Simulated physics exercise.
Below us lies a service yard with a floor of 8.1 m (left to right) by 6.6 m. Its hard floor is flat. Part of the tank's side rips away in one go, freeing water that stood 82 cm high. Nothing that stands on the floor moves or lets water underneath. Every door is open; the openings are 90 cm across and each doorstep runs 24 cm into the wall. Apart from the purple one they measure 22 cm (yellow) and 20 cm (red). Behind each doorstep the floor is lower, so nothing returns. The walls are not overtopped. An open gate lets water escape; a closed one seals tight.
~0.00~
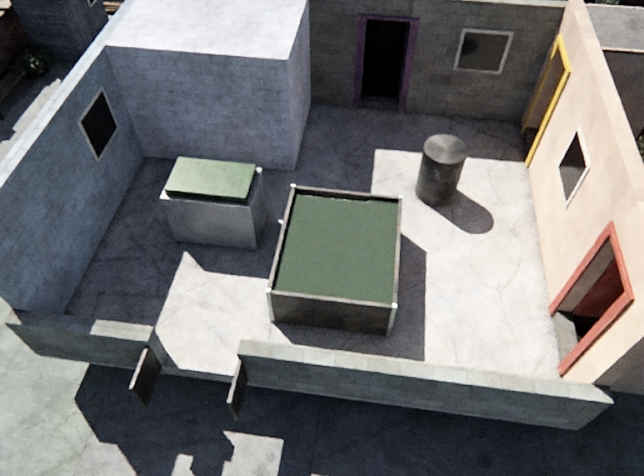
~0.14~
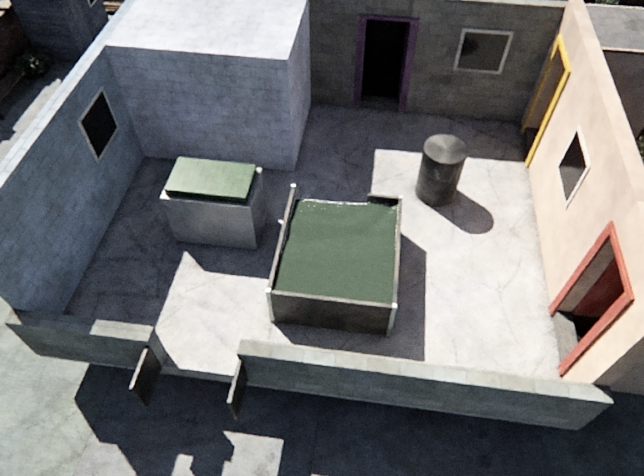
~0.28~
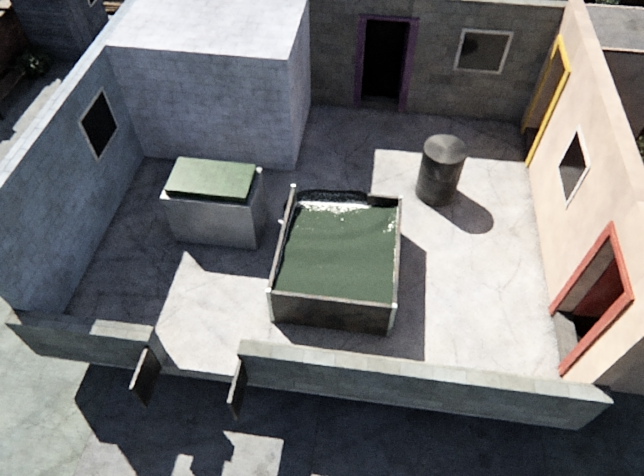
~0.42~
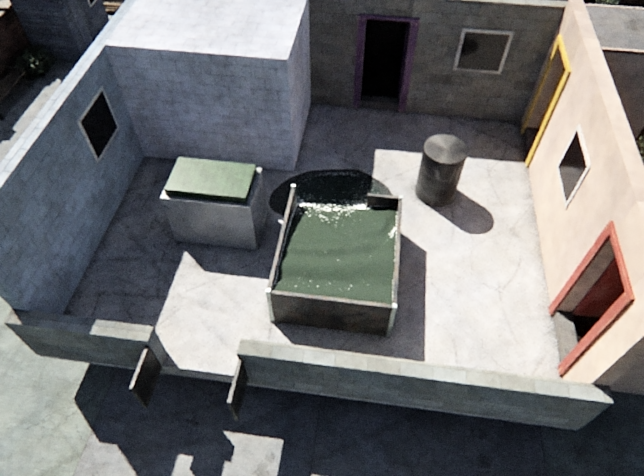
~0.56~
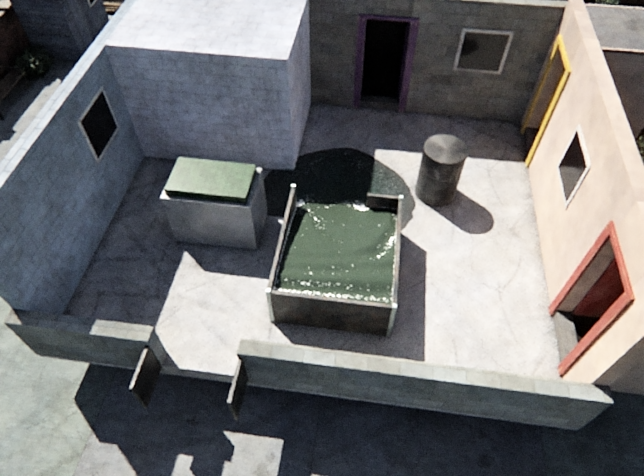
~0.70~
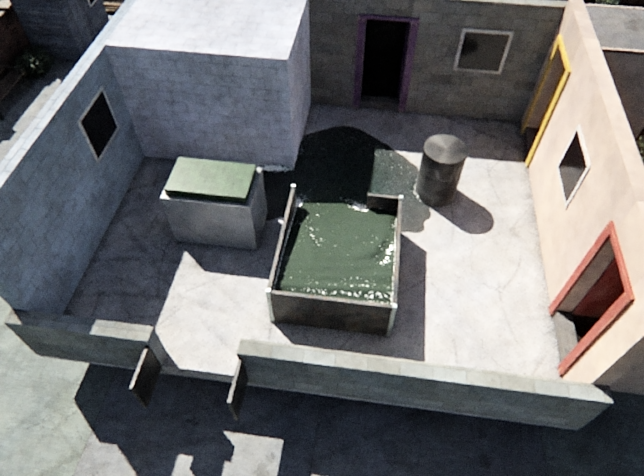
A walled concrete yard is seen from high above, its floor split between sunlight and shadow. A square tank of dark green water stands at the centre, a green-topped block to its left, a dark barrel to its right, with a purple-framed doorway behind and yellow and red ones on the right. While the view stays still, the tank's far side opens and water pours out, spreading darkly backward across the floor as the surface inside ripples.
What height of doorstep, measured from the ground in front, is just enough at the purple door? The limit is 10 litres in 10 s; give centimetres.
Close to 31 cm is just enough.
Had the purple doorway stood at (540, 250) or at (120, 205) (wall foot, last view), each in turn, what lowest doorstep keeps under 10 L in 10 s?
Roughly 6.5 and 10.5 cm.
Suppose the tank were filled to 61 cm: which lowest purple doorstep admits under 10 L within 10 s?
Then roughly 22 cm.
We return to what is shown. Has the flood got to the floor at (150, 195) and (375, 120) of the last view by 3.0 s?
In that order: Flooded, wet.
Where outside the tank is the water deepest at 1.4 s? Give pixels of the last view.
Around (311, 106).
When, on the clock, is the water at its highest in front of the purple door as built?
Around 2.0 s.
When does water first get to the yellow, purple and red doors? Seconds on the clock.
Yellow 2.6 s, purple 1.0 s, red 4.5 s.
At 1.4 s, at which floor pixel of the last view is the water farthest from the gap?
At about (434, 117).
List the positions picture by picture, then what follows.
In the first frame, the tank at (339, 244) is whole and still, 82 cm deep; the purple door at (383, 72) is dry.
In the second frame, the front is at a hidden place, 0.3 m from the gap on the far side; 0.4 m2 of floor is wet, 82 cm left at the back.
In the third frame, the front is at a hidden place, 0.8 m from the gap on the far side; 1.2 m2 of floor is wet, 82 cm left at the back.
In the fourth frame, the gap is on the far side, the front 1.4 m out at (341, 172); the back of the tank holds 81 cm.
In the fifth frame, the front is at (342, 151), 2.1 m from the gap on the far side; 4.6 m2 of floor is wet, 74 cm left at the back.
In the sixth frame, water pours out on the far side and has run 2.8 m, to (343, 129); about 6 cm deep outside, 69 cm at the back; 1.0 m in a straight line remain to the purple door at (383, 72).
After 1.4 s water covers 30 % of the floor, deepest (58 cm) near (311, 106); 30 cm at the purple door, 10 litres in over its 18 cm doorstep.
After 3.0 s water covers 40 % of the floor, deepest (38 cm) near (514, 124); 28 cm at the purple door, 101 litres in over its 18 cm doorstep.
After 10.0 s water covers 95 % of the floor, deepest (16 cm) near (494, 395); 10 cm at the purple door, 126 litres in over its 18 cm doorstep.
At the purple door as built, the water arrived by 1.0 s and peaked near 36 cm at 2.0 s.
With a doorstep of 26.5 cm, 30 litres would have come in within the 10 s; with 35.5 cm, 2 litres. So under 10 litres takes about 31 cm.
